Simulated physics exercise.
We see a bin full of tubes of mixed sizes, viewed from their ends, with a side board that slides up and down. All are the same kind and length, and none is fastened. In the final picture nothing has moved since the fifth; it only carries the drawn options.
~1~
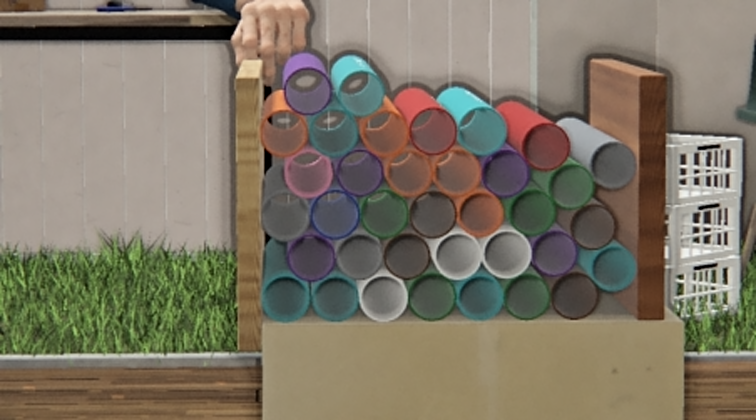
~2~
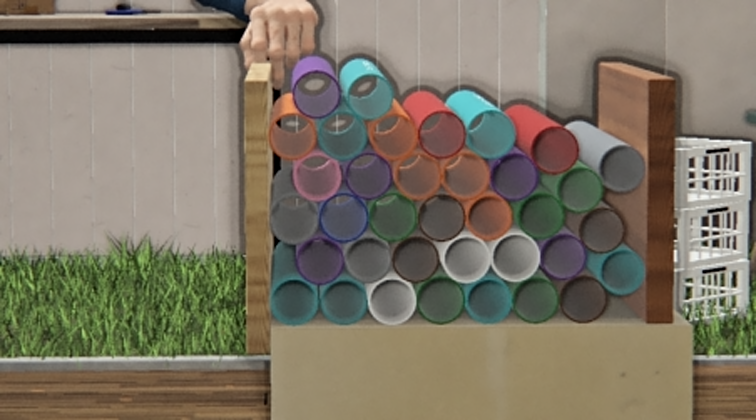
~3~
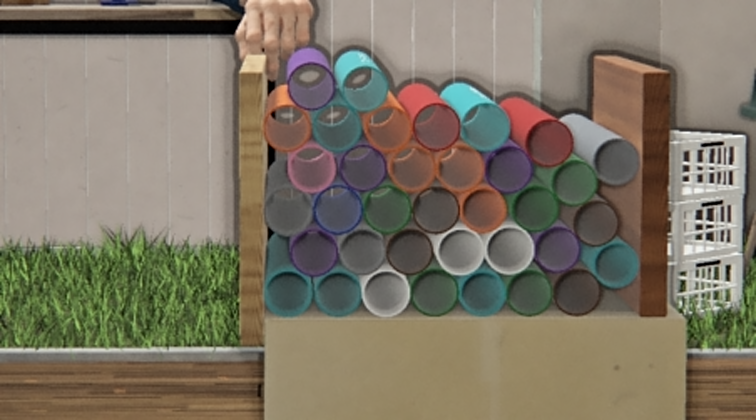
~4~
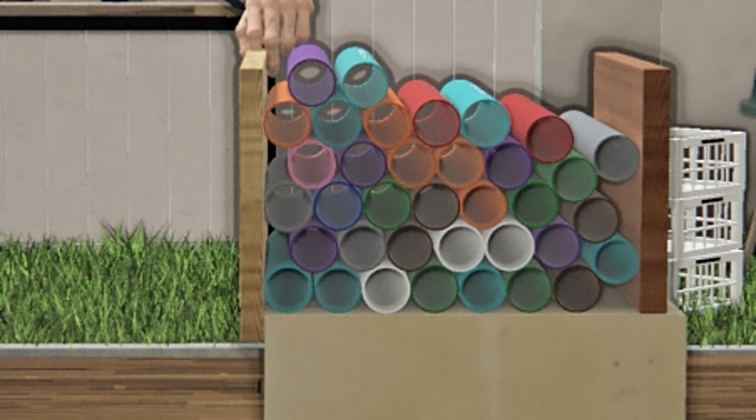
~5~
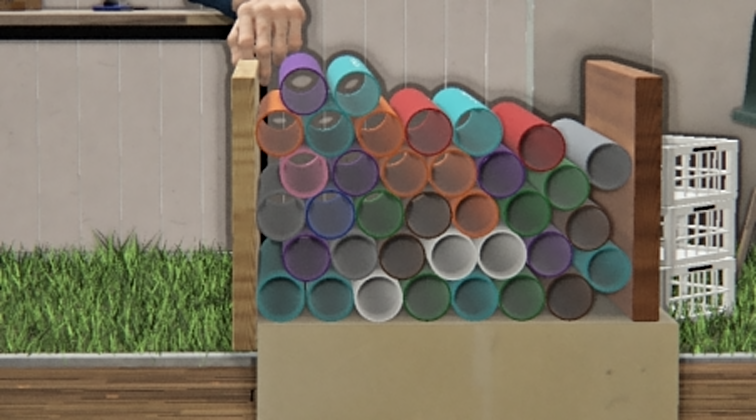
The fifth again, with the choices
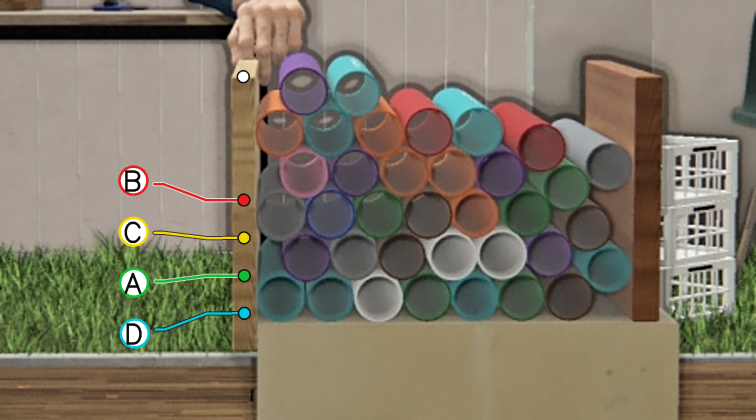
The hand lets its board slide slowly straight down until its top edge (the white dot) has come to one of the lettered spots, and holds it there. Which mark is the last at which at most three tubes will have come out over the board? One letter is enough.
Down to C.
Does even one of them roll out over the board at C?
Yes, at C.
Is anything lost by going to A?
At A: Yes.
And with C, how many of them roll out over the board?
It comes to two.
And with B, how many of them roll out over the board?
With B, two.
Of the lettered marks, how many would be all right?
Two of them.
On the marked copy, A at (244, 276); B at (244, 200); C at (244, 238); D at (244, 313); the white dot at (243, 76).
Following C. Soon after the start, top of the board (256, 152).
Later, top of the board (256, 236).
In the end, top of the board (256, 237), two out over the board.
As for the rest, A more than three out over the board; B two out over the board; D more than three out over the board.
